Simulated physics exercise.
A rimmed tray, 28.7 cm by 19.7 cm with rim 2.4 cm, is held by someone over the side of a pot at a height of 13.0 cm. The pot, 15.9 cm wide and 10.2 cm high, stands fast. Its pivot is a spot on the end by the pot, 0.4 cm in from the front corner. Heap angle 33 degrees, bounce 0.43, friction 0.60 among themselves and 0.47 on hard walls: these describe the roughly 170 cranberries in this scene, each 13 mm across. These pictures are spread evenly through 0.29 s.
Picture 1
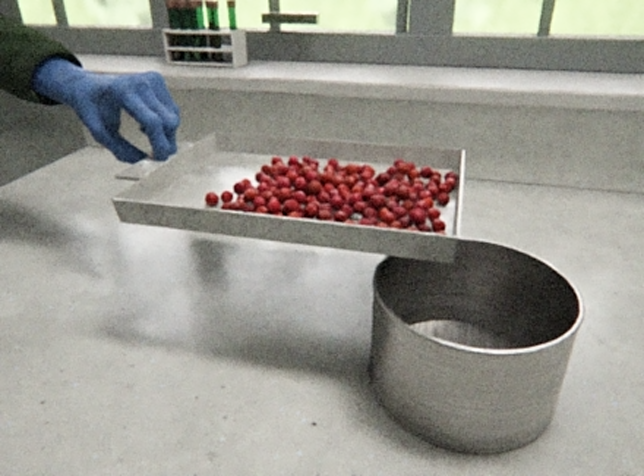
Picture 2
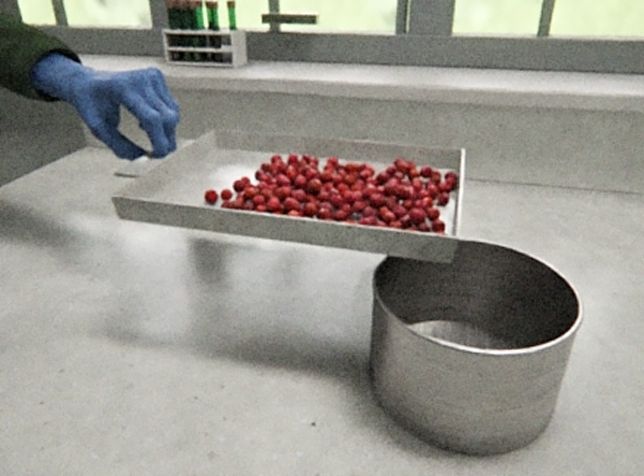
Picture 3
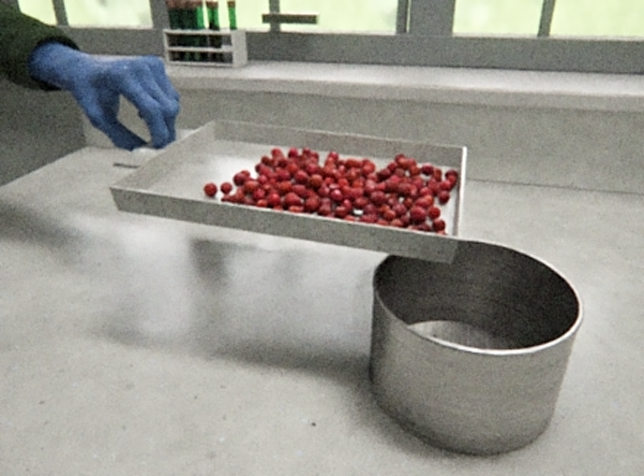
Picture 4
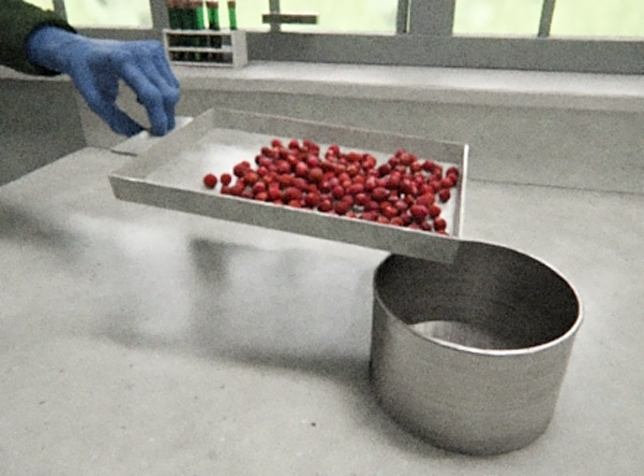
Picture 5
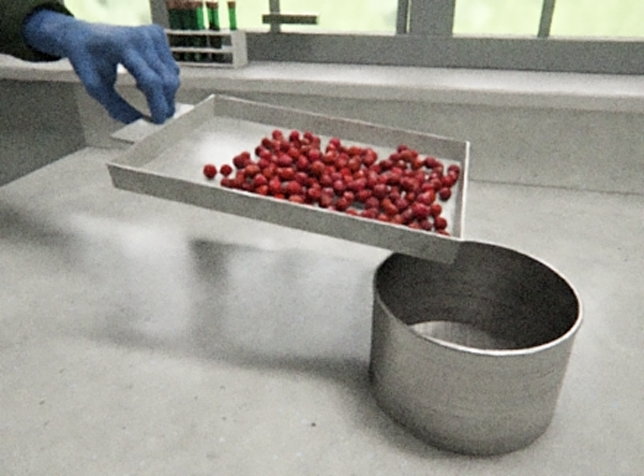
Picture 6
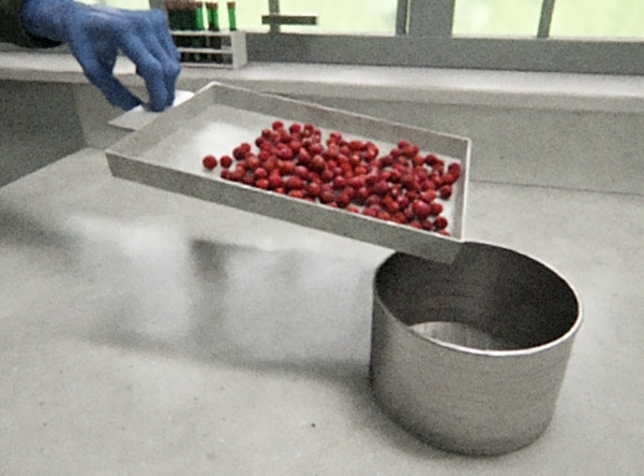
A blue-gloved hand slowly raises the left end of a tray of red cranberries.
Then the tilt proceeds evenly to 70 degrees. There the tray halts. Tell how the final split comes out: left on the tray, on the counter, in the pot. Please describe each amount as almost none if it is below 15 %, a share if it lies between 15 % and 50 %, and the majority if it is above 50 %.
Tray: It's going to get the main portion of the load; counter: It's going to get a small sliver of the load; pot: It's going to get a small sliver of the load.
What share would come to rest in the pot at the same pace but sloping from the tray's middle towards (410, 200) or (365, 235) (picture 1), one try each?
That would be close to 5 per cent and then close to 5 per cent.
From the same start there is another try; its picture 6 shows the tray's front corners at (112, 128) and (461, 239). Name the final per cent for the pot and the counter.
The pot gets 10 and the counter 0.
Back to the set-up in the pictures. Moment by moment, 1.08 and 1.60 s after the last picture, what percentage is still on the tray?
In turn: 100, 95.
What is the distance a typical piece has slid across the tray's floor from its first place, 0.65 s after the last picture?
2 cm.
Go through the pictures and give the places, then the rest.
The first frame shows tray tilt 0 degrees, front corners at (116, 197) and (455, 235); middle of the pieces at (334, 196); pot at (474, 285).
The second frame shows tray tilt 1 degrees, front corners at (115, 195) and (455, 235); middle of the pieces at (333, 195).
The third frame shows tray tilt 2 degrees, front corners at (114, 186) and (456, 236); middle of the pieces at (334, 191).
The fourth frame shows tray tilt 5 degrees, front corners at (112, 174) and (457, 237), lowest corner right front; middle of the pieces at (335, 185).
The fifth frame shows tray tilt 8 degrees, front corners at (111, 162) and (458, 238), lowest corner right front; middle of the pieces at (335, 180).
The sixth frame shows tray tilt 10 degrees, front corners at (110, 150) and (459, 239), lowest corner right front; middle of the pieces at (336, 174); pot at (473, 286).
Then, 0.65 s after the last picture, tilt 38 degrees; the tray holds 100 %, the pot 0 %.
Then, 1.08 s after the last picture, tilt 57 degrees; the tray holds 100 %, the pot 0 %.
Then, 1.60 s after the last picture, tilt 70 degrees; the tray holds 95 %, the pot 5 %.
In the end, tray 90 %, counter 0 %, pot 10 %.
